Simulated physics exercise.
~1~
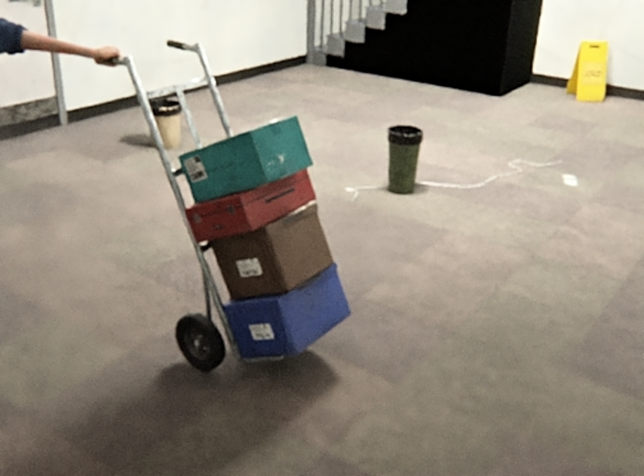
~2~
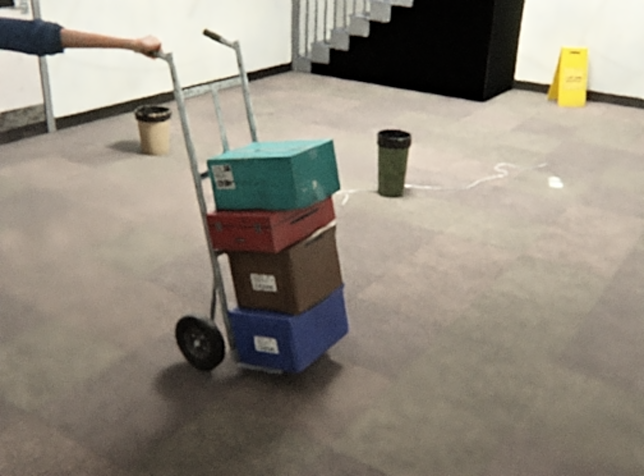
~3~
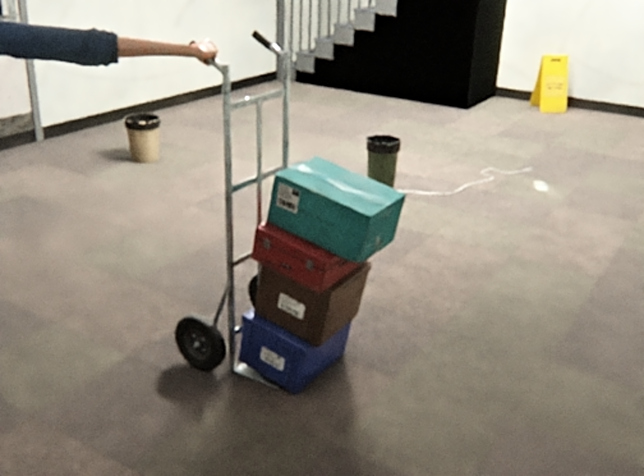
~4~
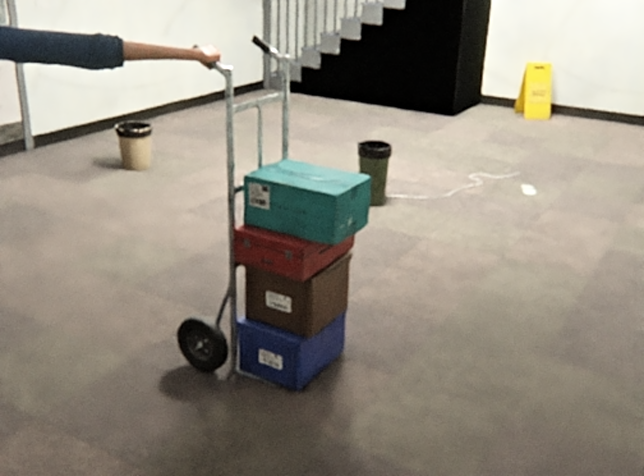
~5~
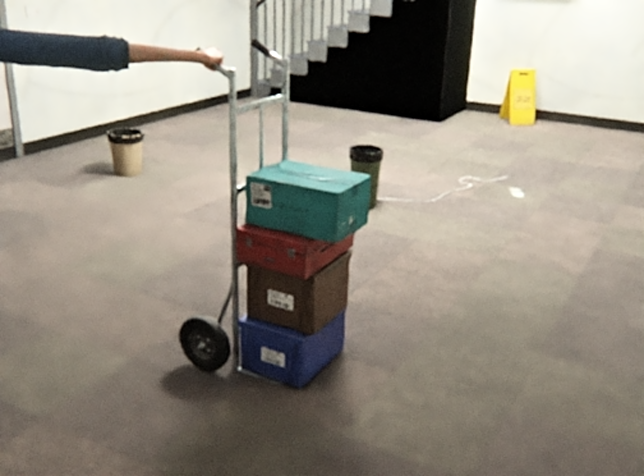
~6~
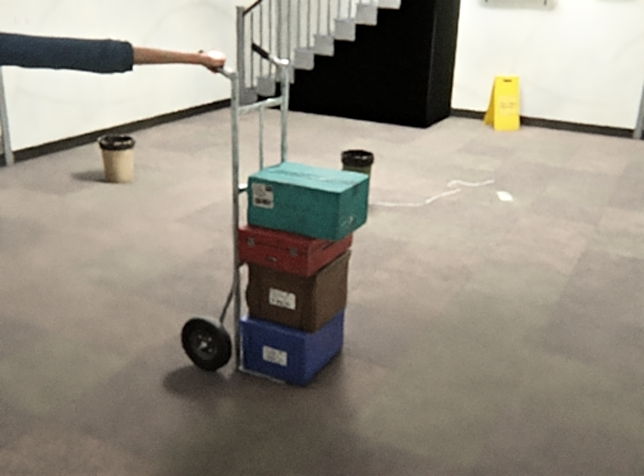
A two-wheeled hand truck, tilted back and gripped by an outstretched arm at the left, carries a loose stack of a turquoise box, a red toolbox, a brown tote and a blue tote. The hand swings the handles up and to the right, bringing the truck upright on the carpeted floor. As it comes upright, the whole stack tips forward, away from the rails, with the turquoise box leaning out farthest. The load then rocks back and settles level. The truck stands still, the hand still on it, with all four items stacked in place.
